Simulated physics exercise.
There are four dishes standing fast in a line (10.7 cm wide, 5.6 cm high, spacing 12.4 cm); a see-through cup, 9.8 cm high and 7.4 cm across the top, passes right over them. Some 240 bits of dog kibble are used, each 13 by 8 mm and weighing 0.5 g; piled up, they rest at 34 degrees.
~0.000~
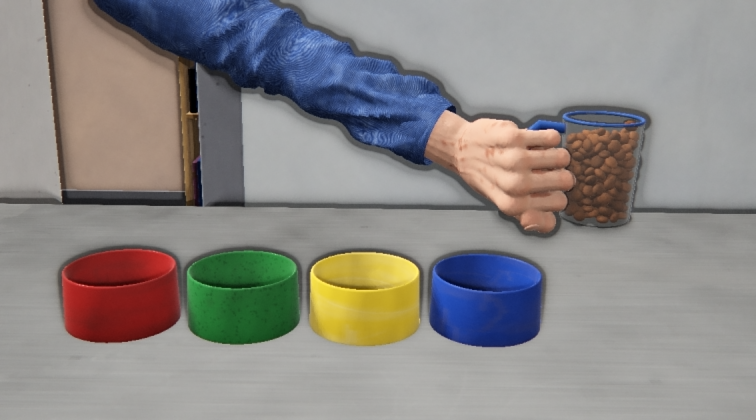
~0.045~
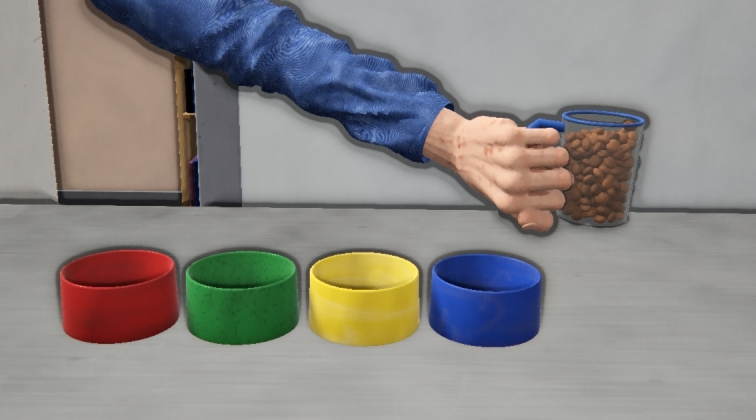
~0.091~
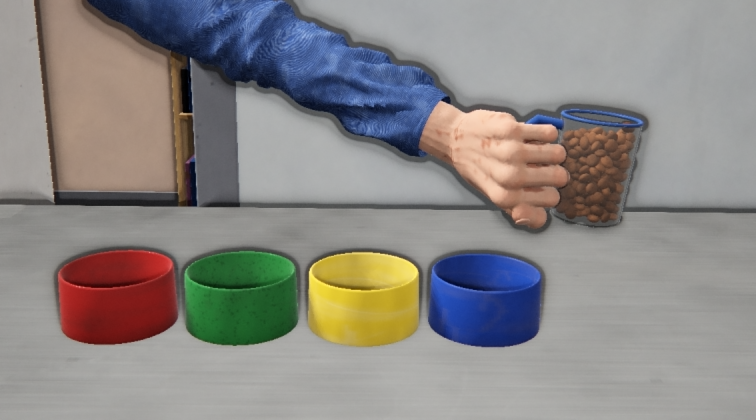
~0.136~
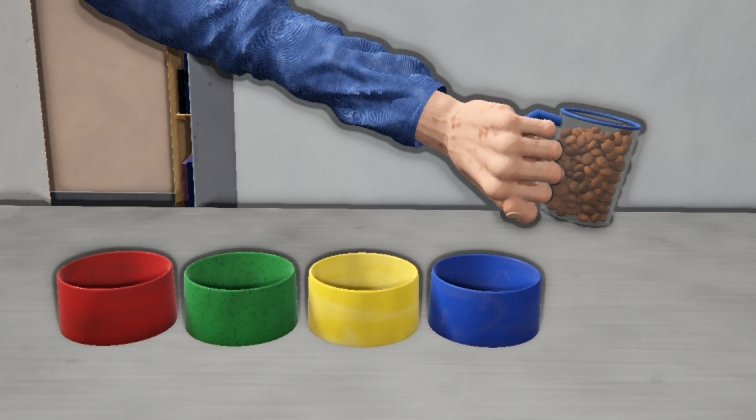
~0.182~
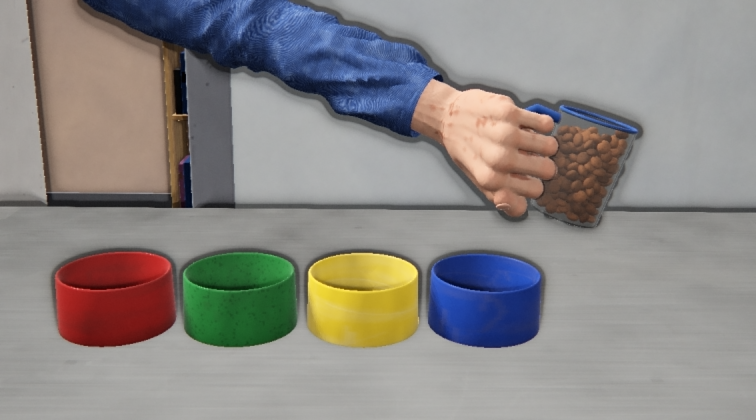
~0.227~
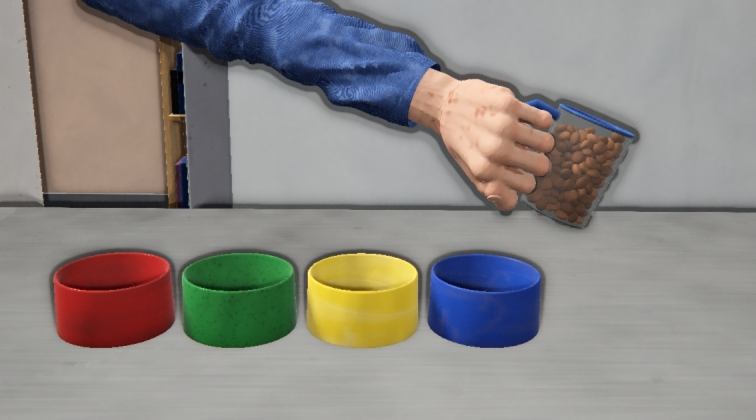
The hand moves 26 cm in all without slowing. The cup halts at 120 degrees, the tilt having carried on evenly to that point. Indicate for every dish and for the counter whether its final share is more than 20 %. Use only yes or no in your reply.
Red: No; blue: Yes; green: No; yellow: No; counter: No.
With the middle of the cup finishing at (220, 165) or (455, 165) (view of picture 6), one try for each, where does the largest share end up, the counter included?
Blue, then blue.
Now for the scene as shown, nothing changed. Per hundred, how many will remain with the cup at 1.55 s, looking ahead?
Around 0 in a hundred.
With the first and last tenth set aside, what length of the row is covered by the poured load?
It covers some 7 centimetres of the row.
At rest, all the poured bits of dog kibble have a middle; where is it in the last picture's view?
(485, 303) or so.
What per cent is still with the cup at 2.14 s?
Somewhere near 0 per cent.
Then, at 1.02 s, tilt 119 degrees; cup holds 75 %, blue 15 %.
After 1.55 s, tilt 120 degrees; cup holds 0 %, blue 95 %.
After 2.14 s, tilt 120 degrees; cup holds 0 %, blue 95 %.
By 2.4 s all is still; red 0 %, blue 95 %, green 0 %, yellow 0 %, counter 5 %.
